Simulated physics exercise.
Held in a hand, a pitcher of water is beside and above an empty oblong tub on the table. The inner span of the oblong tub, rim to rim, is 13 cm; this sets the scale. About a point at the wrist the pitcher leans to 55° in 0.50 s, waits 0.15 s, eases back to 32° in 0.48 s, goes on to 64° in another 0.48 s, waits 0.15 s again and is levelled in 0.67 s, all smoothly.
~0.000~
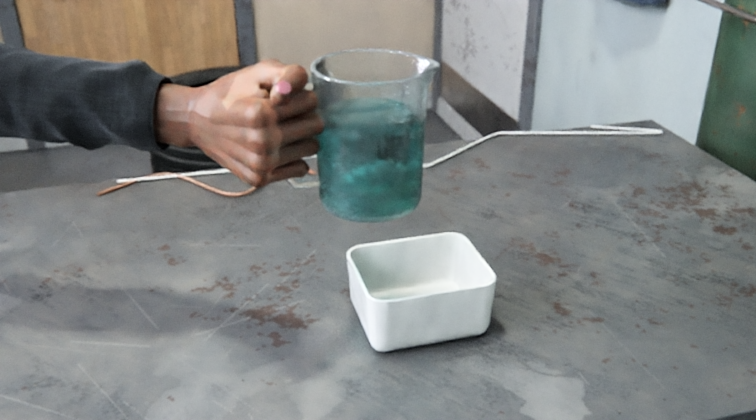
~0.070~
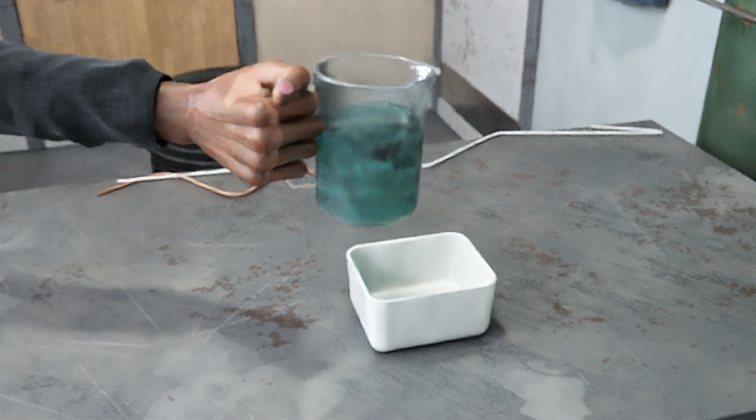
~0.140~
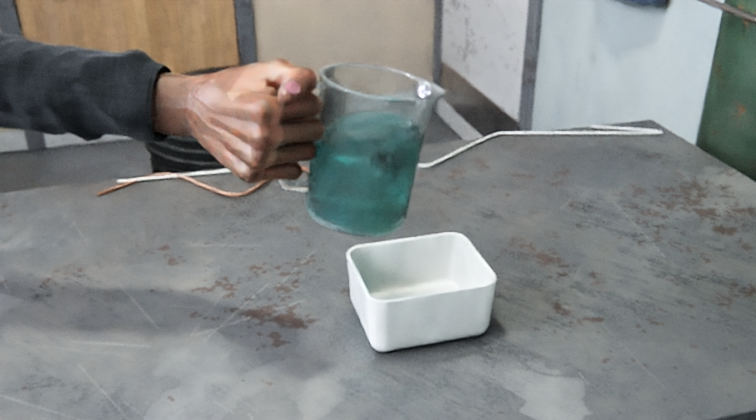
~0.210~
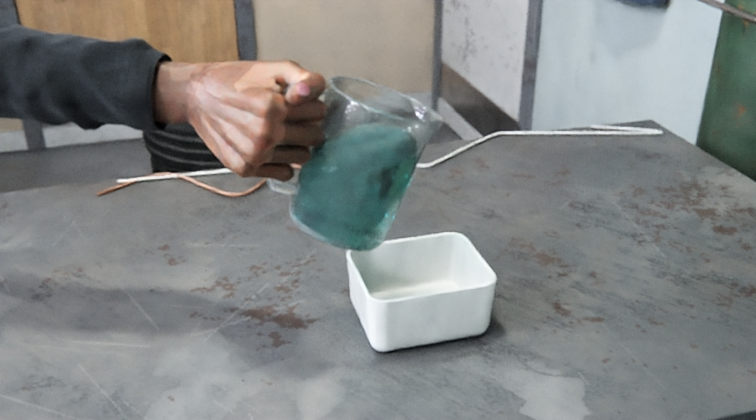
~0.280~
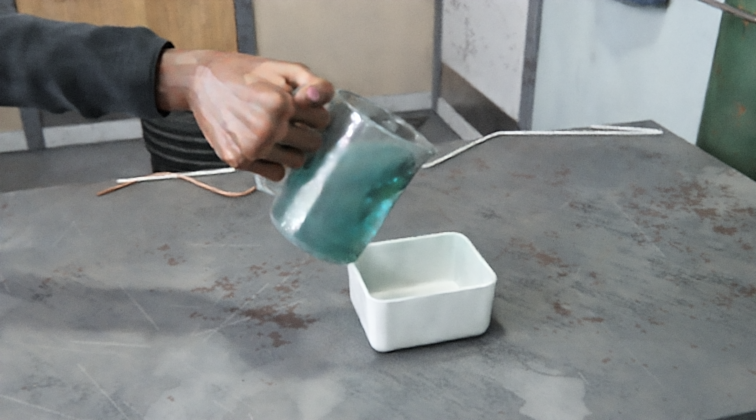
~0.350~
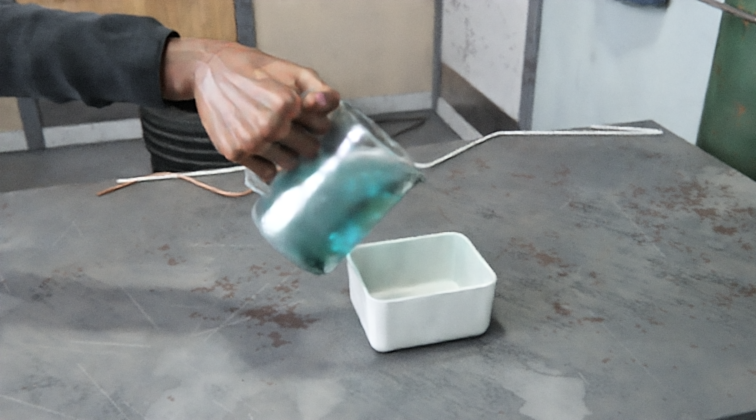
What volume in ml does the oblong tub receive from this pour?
About 185 ml.
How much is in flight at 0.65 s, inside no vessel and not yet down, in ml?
Around 20 ml, I'd say.
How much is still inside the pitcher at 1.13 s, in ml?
Roughly 560 ml.
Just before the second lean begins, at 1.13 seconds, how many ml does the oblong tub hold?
70 ml.
After 0.65 s the tilt is 55° and the oblong tub has 15 ml, the pitcher 605 ml, and 0 ml is on the table.
After 1.13 s the tilt is 32° and the oblong tub has 75 ml, the pitcher 560 ml, and 5 ml is on the table.
After 1.76 s the tilt is 64° and the oblong tub has 115 ml, the pitcher 495 ml, and 5 ml is on the table.
After 2.24 s the tilt is 12° and the oblong tub has 185 ml, the pitcher 450 ml, and 10 ml is on the table.
In the end the oblong tub has 185 ml, the pitcher 450 ml, and 10 ml is on the table.
